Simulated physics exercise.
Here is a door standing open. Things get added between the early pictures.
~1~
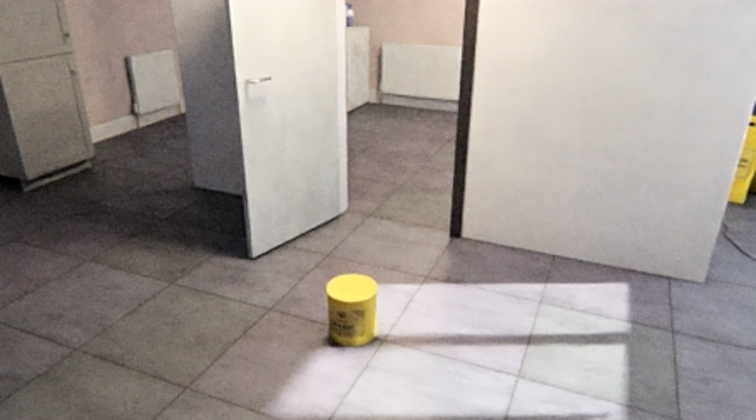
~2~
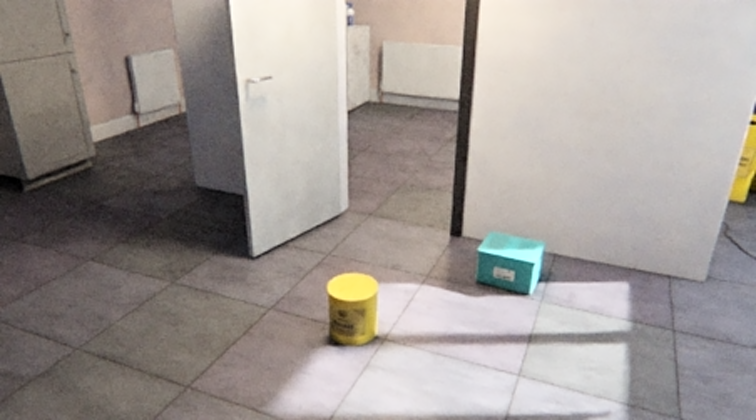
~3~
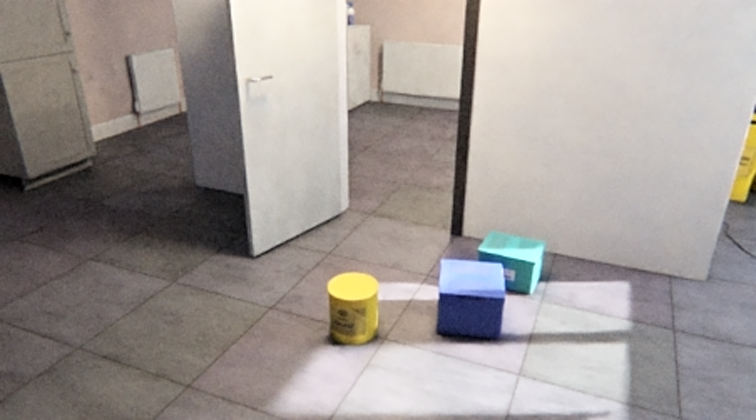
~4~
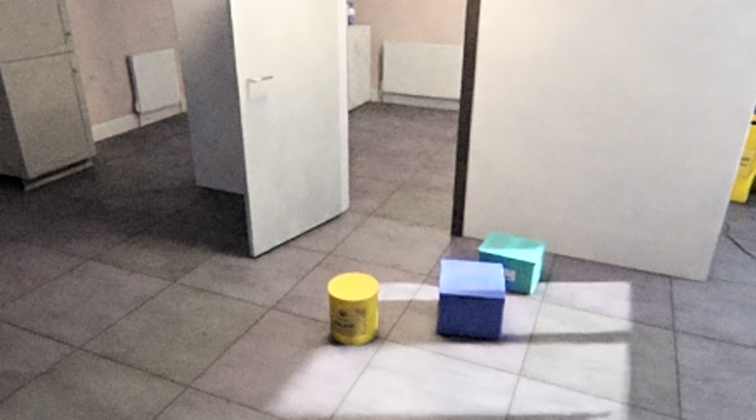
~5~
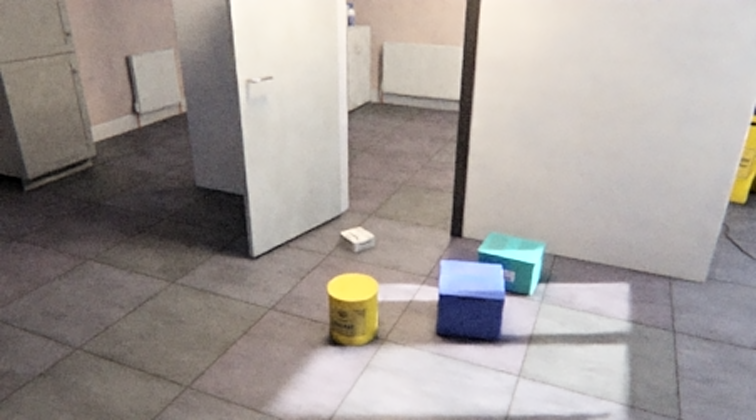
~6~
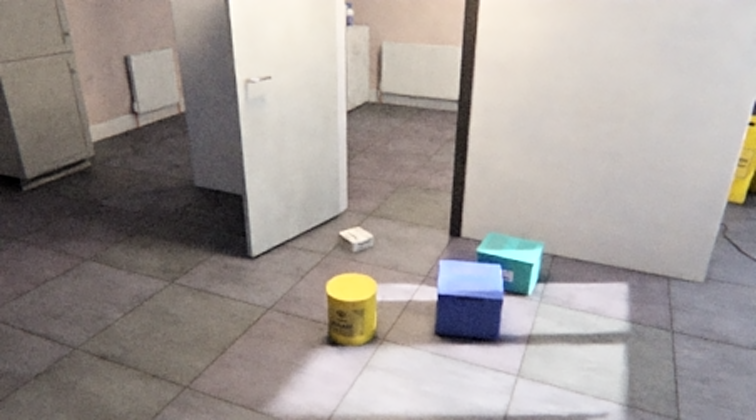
In a room with an open door, turquoise, blue and white boxes appear near a yellow pail.
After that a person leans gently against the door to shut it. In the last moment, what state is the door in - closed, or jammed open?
Most likely it will sit flush in the frame.
Then, 1.00 s after the last picture, open by 73°.
Then, 1.60 s after the last picture, open by 43°; white box slid about its own width near (380, 238).
Then, 2.00 s after the last picture, open by 23°; white box slid well along near (401, 231).
Then, 2.30 s after the last picture, open by 8°; white box slid well along near (413, 224).
At rest, open by 0°; moved from the start, white box; the other 3 in place. Seen from the same camera at the end, white box near (418, 217).
